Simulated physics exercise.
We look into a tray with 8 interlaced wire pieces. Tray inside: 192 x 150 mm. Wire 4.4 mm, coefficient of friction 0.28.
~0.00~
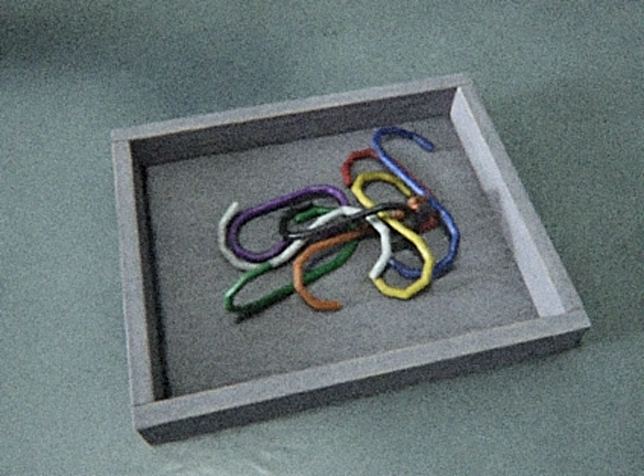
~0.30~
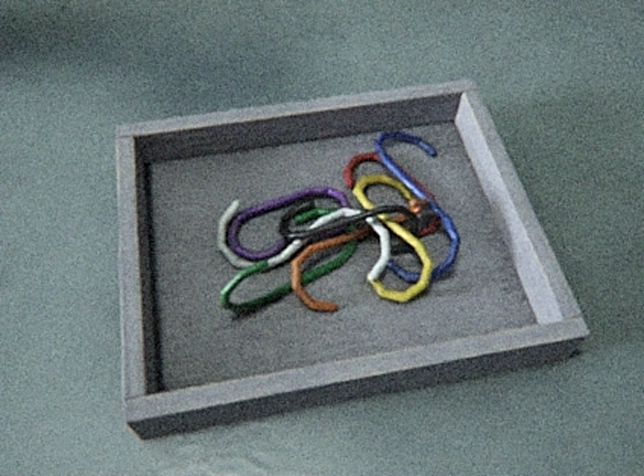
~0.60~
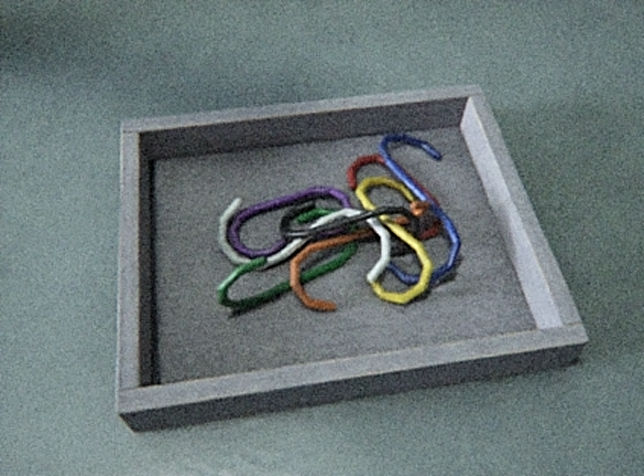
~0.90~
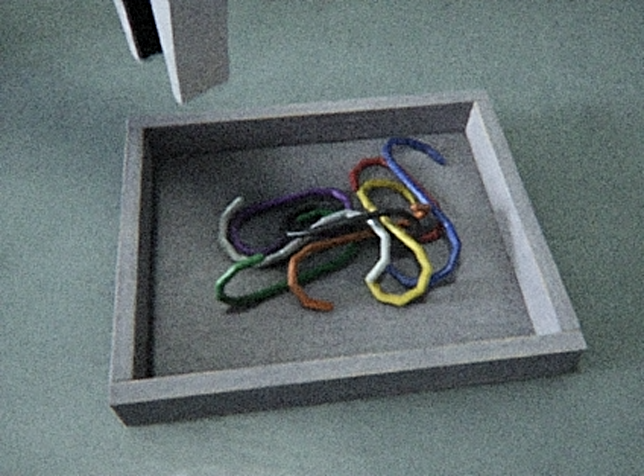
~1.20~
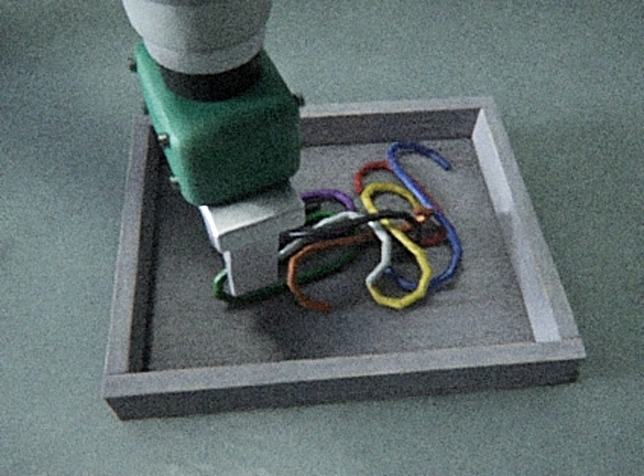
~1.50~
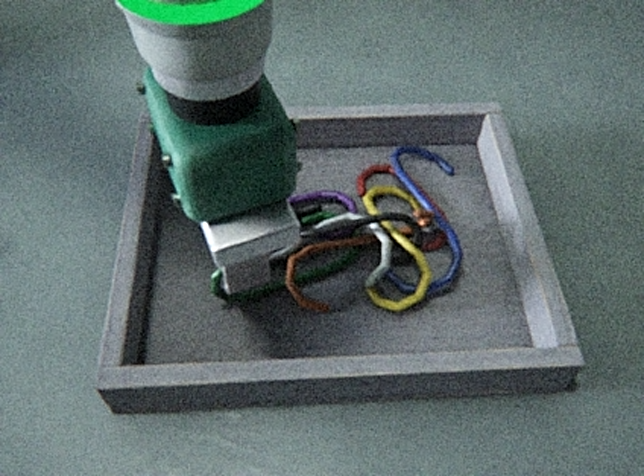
A robotic gripper with a green housing enters from above, lowers into the left side of a gray tray holding a tangle of colored wire hooks, and closes on the green hook while the pile stays nearly still.
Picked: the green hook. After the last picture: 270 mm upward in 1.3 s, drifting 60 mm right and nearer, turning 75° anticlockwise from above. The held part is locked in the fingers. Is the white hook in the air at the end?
The white hook hangs on.
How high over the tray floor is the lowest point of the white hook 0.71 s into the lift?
Some 80 mm up.
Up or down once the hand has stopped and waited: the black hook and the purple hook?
Black hook hangs on, purple hook up.
By 1.89 s, lowest point more than 20 mm over the tray floor, green hook 58 mm, black hook 37 mm.
By 2.21 s, lowest point more than 20 mm over the tray floor, green hook 158 mm, purple hook 98 mm, black hook 91 mm, white hook 75 mm.
By 2.80 s, lowest point more than 20 mm over the tray floor, green hook 272 mm, purple hook 211 mm, black hook 204 mm, white hook 189 mm.
Finally, hanging green hook 272 mm, purple hook 211 mm, black hook 205 mm, white hook 188 mm; the other 4 are down.
